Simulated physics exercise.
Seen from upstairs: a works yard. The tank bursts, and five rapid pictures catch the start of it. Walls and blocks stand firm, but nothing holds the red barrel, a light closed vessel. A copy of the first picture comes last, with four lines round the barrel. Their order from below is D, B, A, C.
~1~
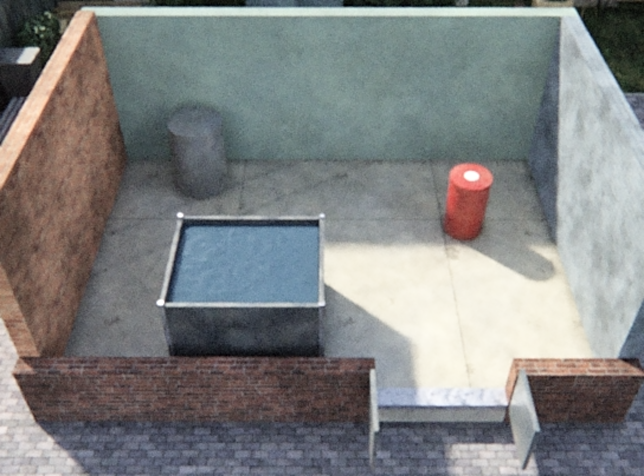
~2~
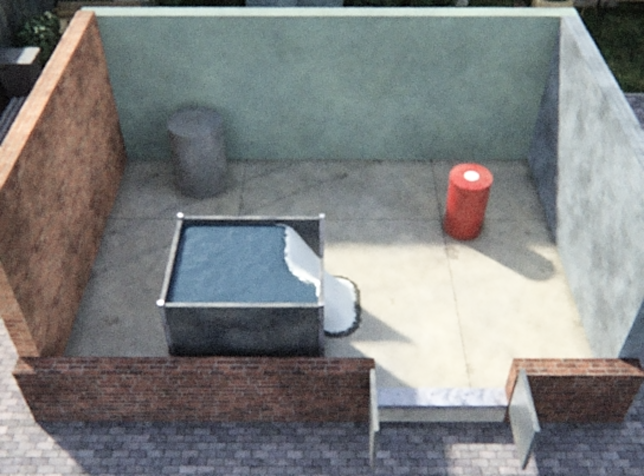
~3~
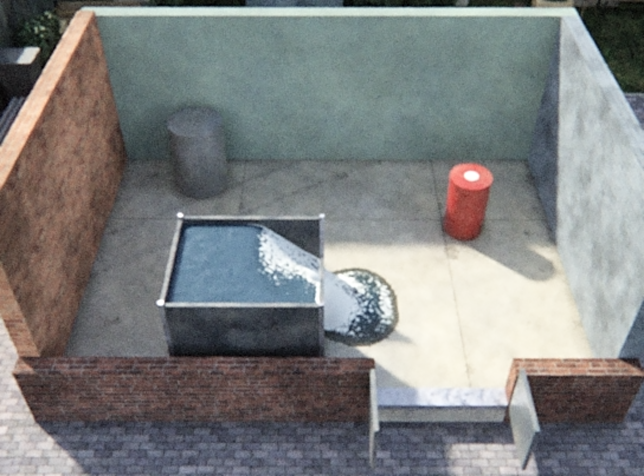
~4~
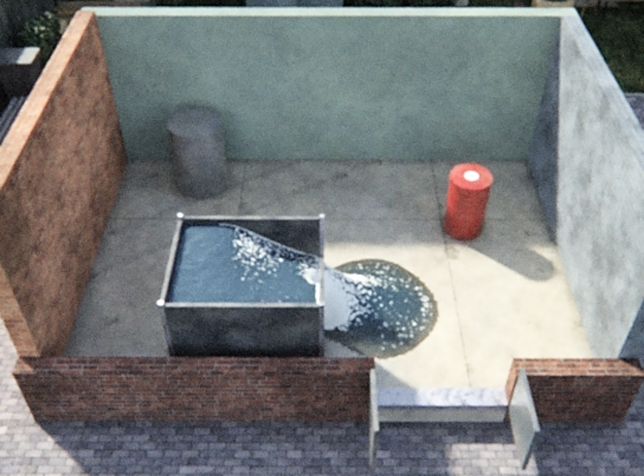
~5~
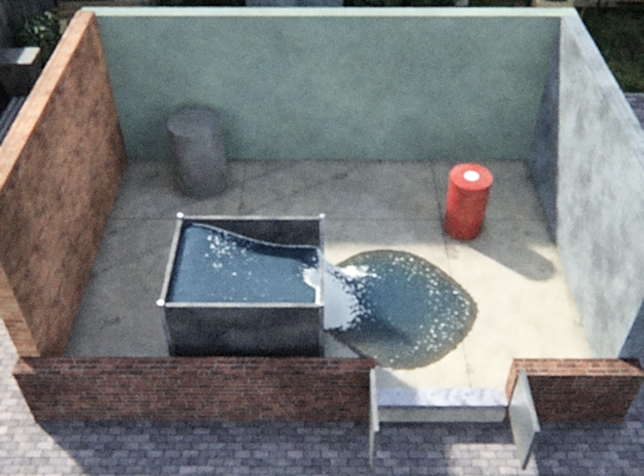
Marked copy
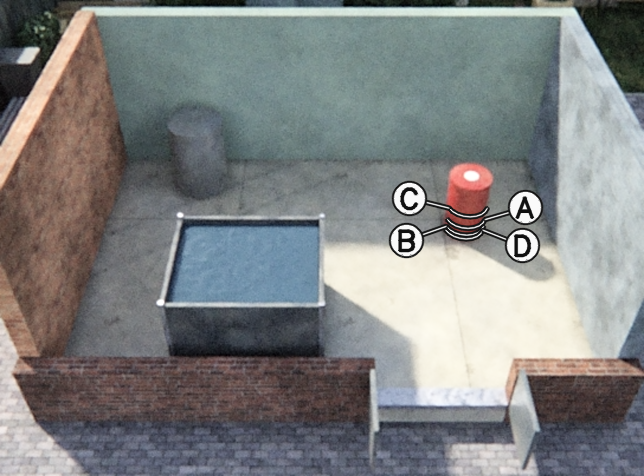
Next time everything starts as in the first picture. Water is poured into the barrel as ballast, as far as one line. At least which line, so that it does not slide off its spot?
The limit is C.
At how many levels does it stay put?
One of the four.
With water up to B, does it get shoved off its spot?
Yes, it does.
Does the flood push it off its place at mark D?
Yes.
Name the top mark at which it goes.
It is A.
On the marked copy, A at (468, 228); B at (466, 235); C at (470, 216); D at (466, 238); from the bottom up D, B, A, C.
Choosing A, it is pushed about its own width away.
Choosing B, it is pushed about 4 times its own width away.
Choosing C, it does not move.
Choosing D, it is pushed about 5 times its own width away.
